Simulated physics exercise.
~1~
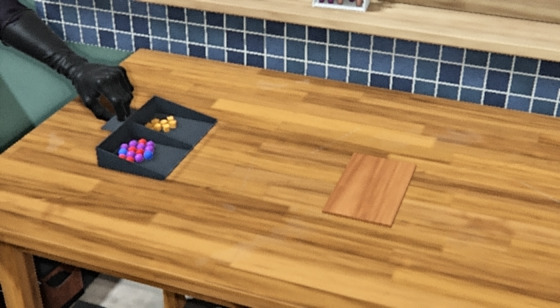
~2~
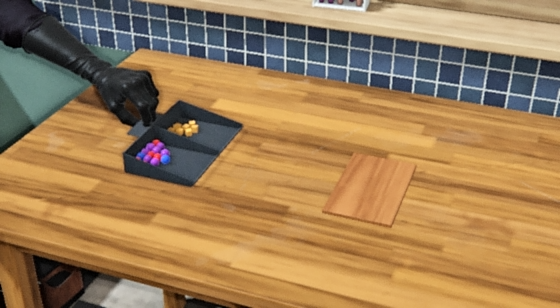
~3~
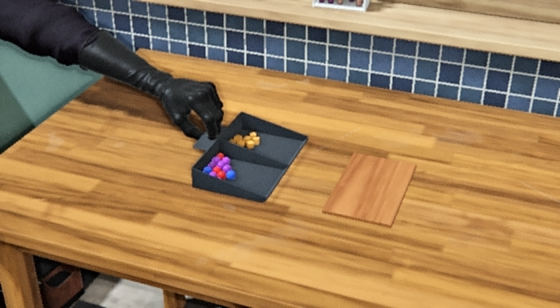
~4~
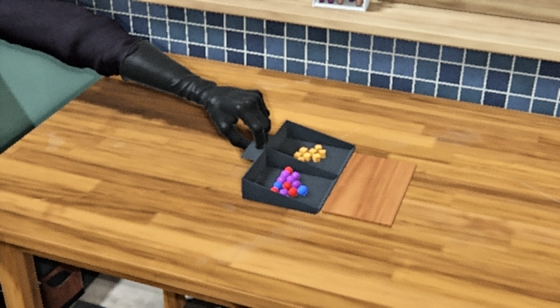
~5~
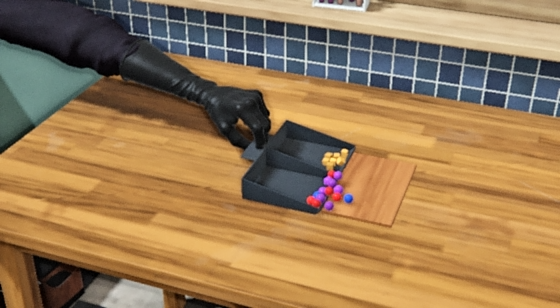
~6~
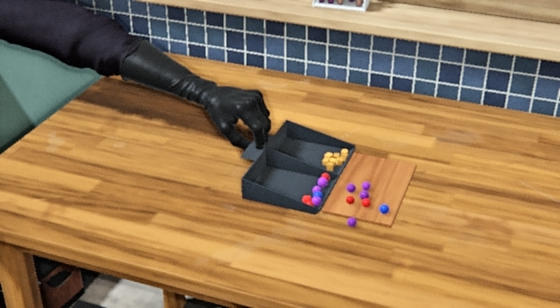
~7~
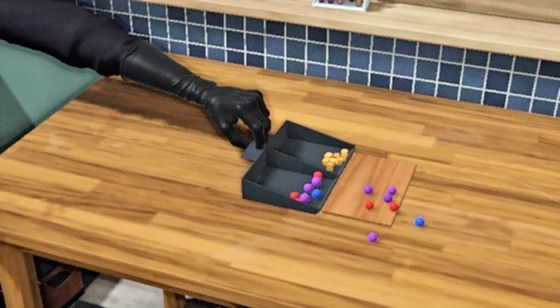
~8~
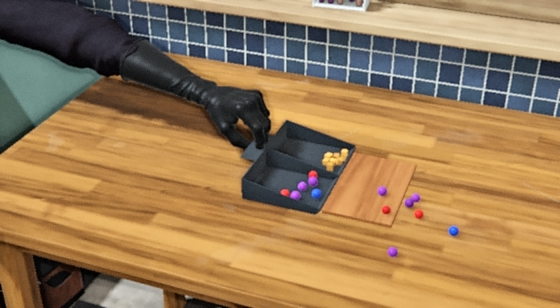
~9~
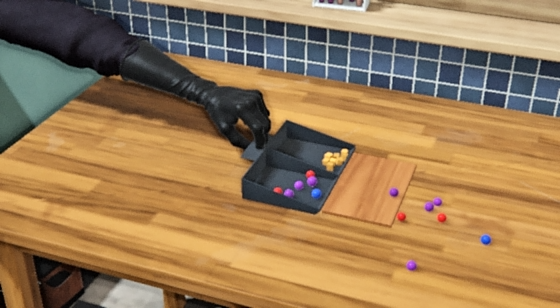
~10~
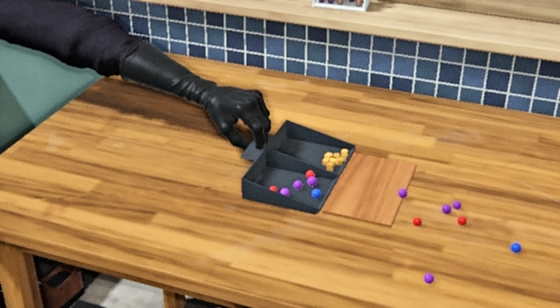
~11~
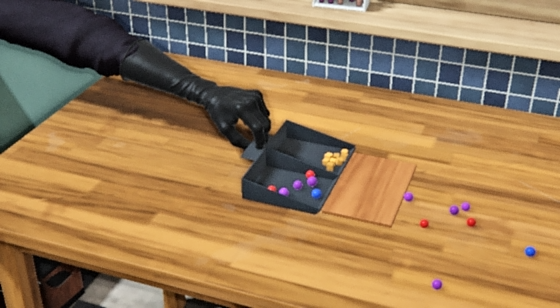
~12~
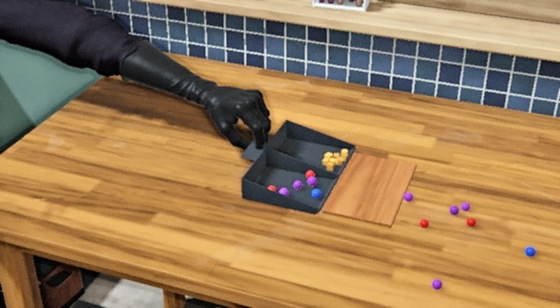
The clip shows a black-gloved hand pushing a divided dark tray rightward across a wooden table until it stops at a flat board. Red, purple and blue balls slide forward and about half spill over the board onto the table, while the orange pieces bunch at the front rim inside.
